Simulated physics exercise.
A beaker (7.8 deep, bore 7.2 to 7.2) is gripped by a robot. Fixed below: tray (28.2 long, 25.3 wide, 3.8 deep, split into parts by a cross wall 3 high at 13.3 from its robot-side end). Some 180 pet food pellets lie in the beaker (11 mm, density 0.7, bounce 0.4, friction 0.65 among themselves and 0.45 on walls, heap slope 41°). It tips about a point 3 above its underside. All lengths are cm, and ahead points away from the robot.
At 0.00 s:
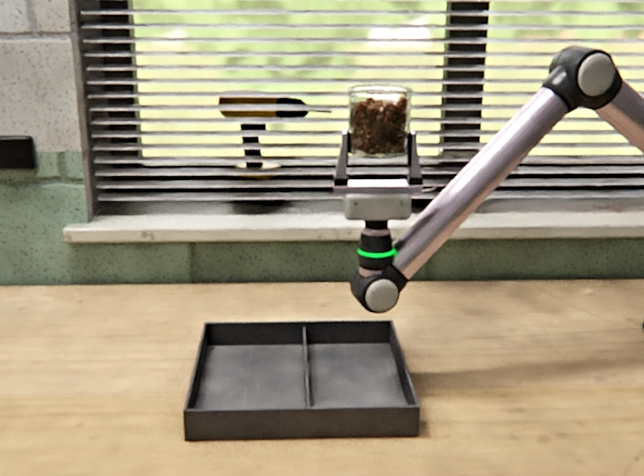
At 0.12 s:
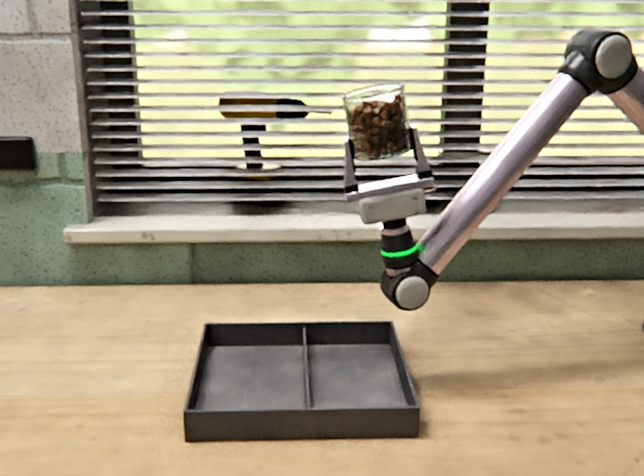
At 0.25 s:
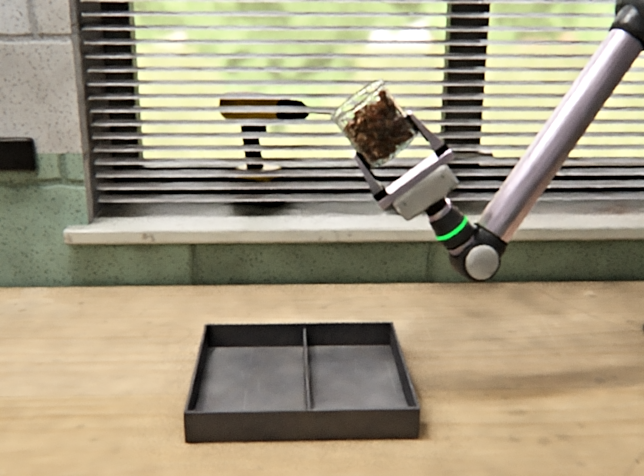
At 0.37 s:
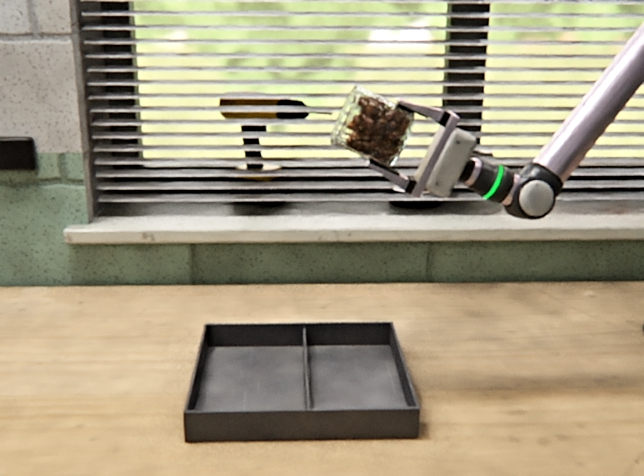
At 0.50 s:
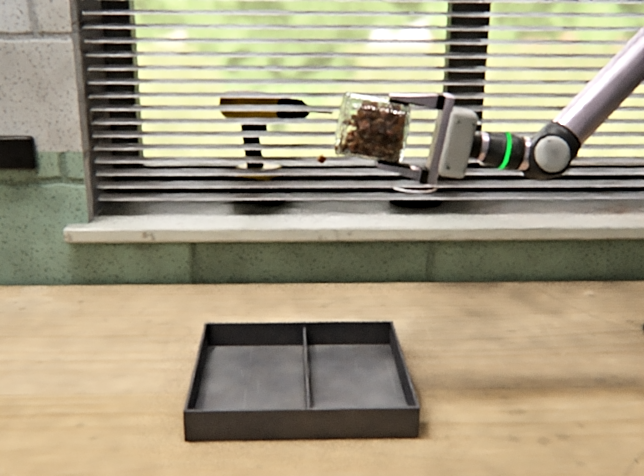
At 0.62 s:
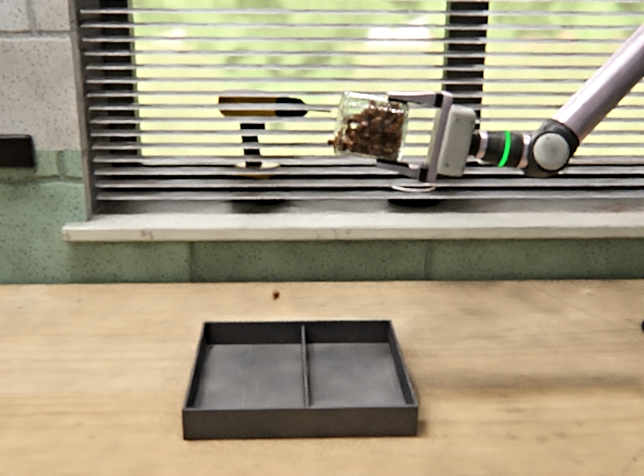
At the start, a robot arm holds a clear beaker of brown pellets upright above a divided dark tray on a wooden table. The arm's wrist swings right and upward, tipping the beaker leftward until it lies almost sideways. A single pellet then leaves its mouth and drops, while the rest remain inside.
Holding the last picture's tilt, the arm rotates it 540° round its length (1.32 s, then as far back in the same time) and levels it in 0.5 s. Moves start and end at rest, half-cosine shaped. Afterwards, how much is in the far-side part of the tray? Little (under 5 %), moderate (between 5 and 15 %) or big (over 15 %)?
Share in the far-side part of the tray: Big (over 15 %).
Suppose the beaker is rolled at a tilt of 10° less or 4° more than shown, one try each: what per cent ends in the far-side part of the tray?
Some 15 and 50 per cent.
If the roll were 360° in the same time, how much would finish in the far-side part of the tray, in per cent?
In that case some 35 per cent.
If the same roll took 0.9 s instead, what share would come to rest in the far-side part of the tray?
Then about 30 per cent.
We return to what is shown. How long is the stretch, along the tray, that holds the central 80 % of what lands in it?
Roughly 22 cm.
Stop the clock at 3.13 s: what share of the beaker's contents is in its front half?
About 25 per cent.
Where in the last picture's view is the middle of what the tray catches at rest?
Around (270, 385).
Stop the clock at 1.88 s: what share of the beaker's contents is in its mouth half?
About 40 per cent.
After 1.88 s, tipped 81°, highest piece 39 above the table; 135 in the beaker, 30 in the far-side part, 6 in the robot-side part, 7 in flight or on a rim.
After 3.13 s, tipped 81°, highest piece 38 above the table; 100 in the beaker, 59 in the far-side part, 16 in the robot-side part, 3 in flight or on a rim.
After 3.96 s, upright, highest piece 40 above the table; 96 in the beaker, 63 in the far-side part, 19 in the robot-side part.
After 4.66 s, upright, highest piece 40 above the table; 96 in the beaker, 63 in the far-side part, 19 in the robot-side part.
At rest, 96 in the beaker, 63 in the far-side part, 19 in the robot-side part. That is 35 % in the far-side part of the tray.
